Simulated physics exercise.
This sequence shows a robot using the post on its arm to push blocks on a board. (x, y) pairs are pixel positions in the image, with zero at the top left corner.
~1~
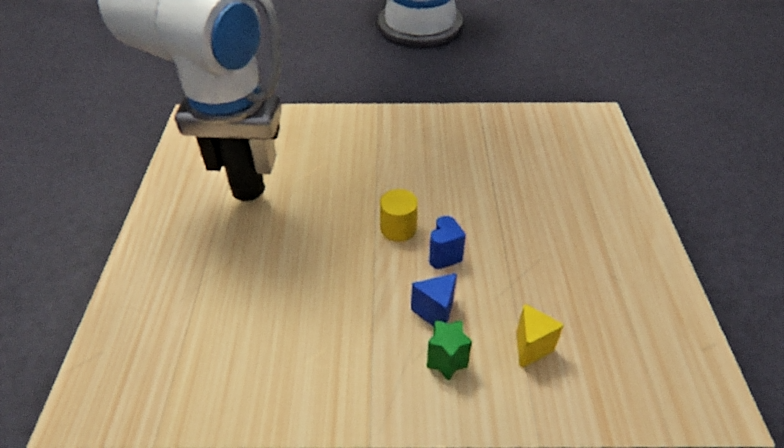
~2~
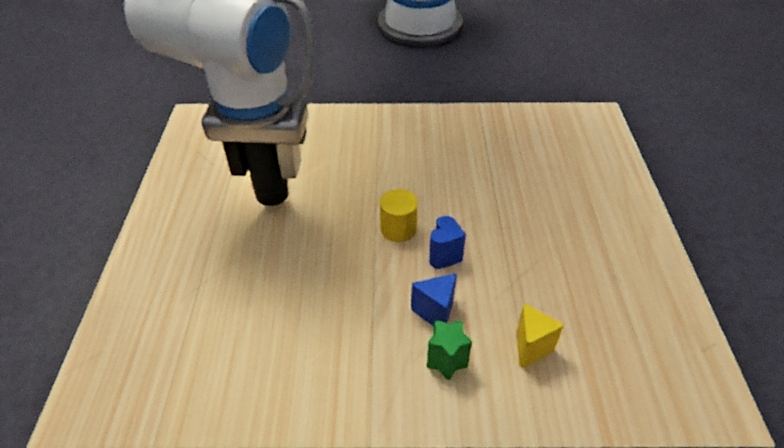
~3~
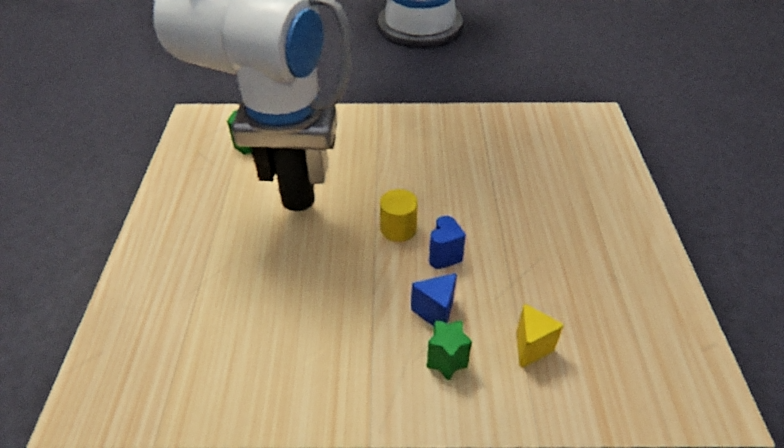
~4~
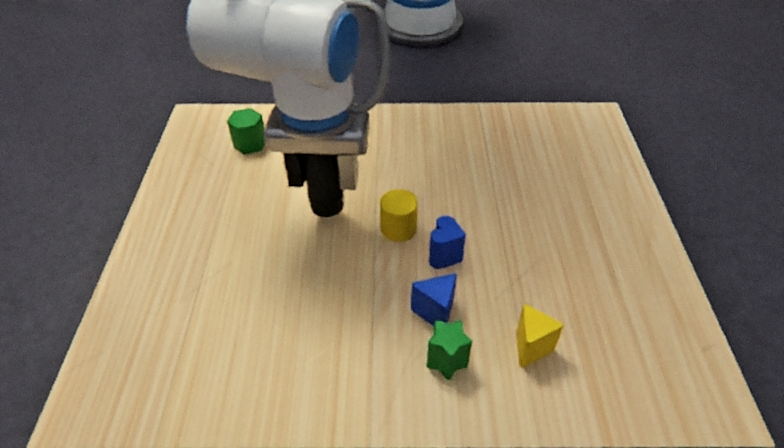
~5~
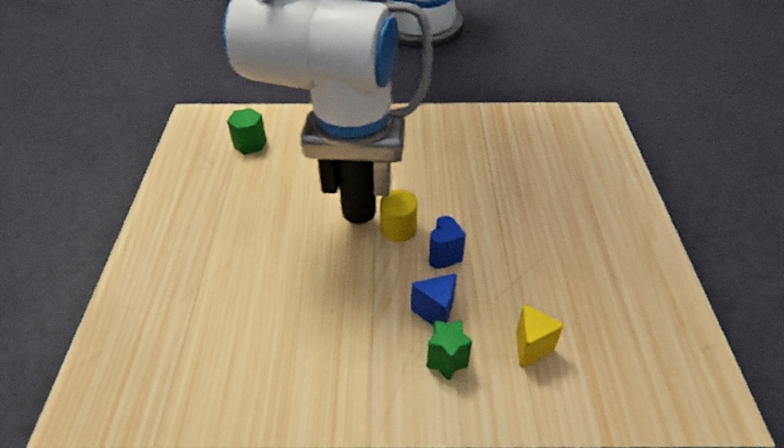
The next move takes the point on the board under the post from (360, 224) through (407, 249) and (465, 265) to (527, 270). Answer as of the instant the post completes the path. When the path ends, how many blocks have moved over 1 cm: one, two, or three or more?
Moved: 2.
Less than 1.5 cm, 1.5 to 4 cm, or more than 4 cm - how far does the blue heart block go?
Displaced more than 4 cm.
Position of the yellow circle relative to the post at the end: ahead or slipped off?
Gone from the front.
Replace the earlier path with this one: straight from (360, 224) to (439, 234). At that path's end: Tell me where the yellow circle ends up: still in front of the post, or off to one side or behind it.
It stays ahead.
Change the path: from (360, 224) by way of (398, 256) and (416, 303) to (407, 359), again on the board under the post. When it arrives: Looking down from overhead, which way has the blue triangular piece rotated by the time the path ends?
Counter-clockwise, from overhead.
On the path given first. One third of the way, post at (408, 238); yellow circle at (437, 206); blue heart block at (452, 231), turned 20° clockwise.
Two thirds of the way, post at (468, 254); yellow circle at (443, 205); blue heart block at (502, 241), turned 15° anticlockwise.
At the end, post at (530, 259); yellow circle at (443, 205); blue triangular piece still; blue heart block at (567, 245), turned 15° anticlockwise.
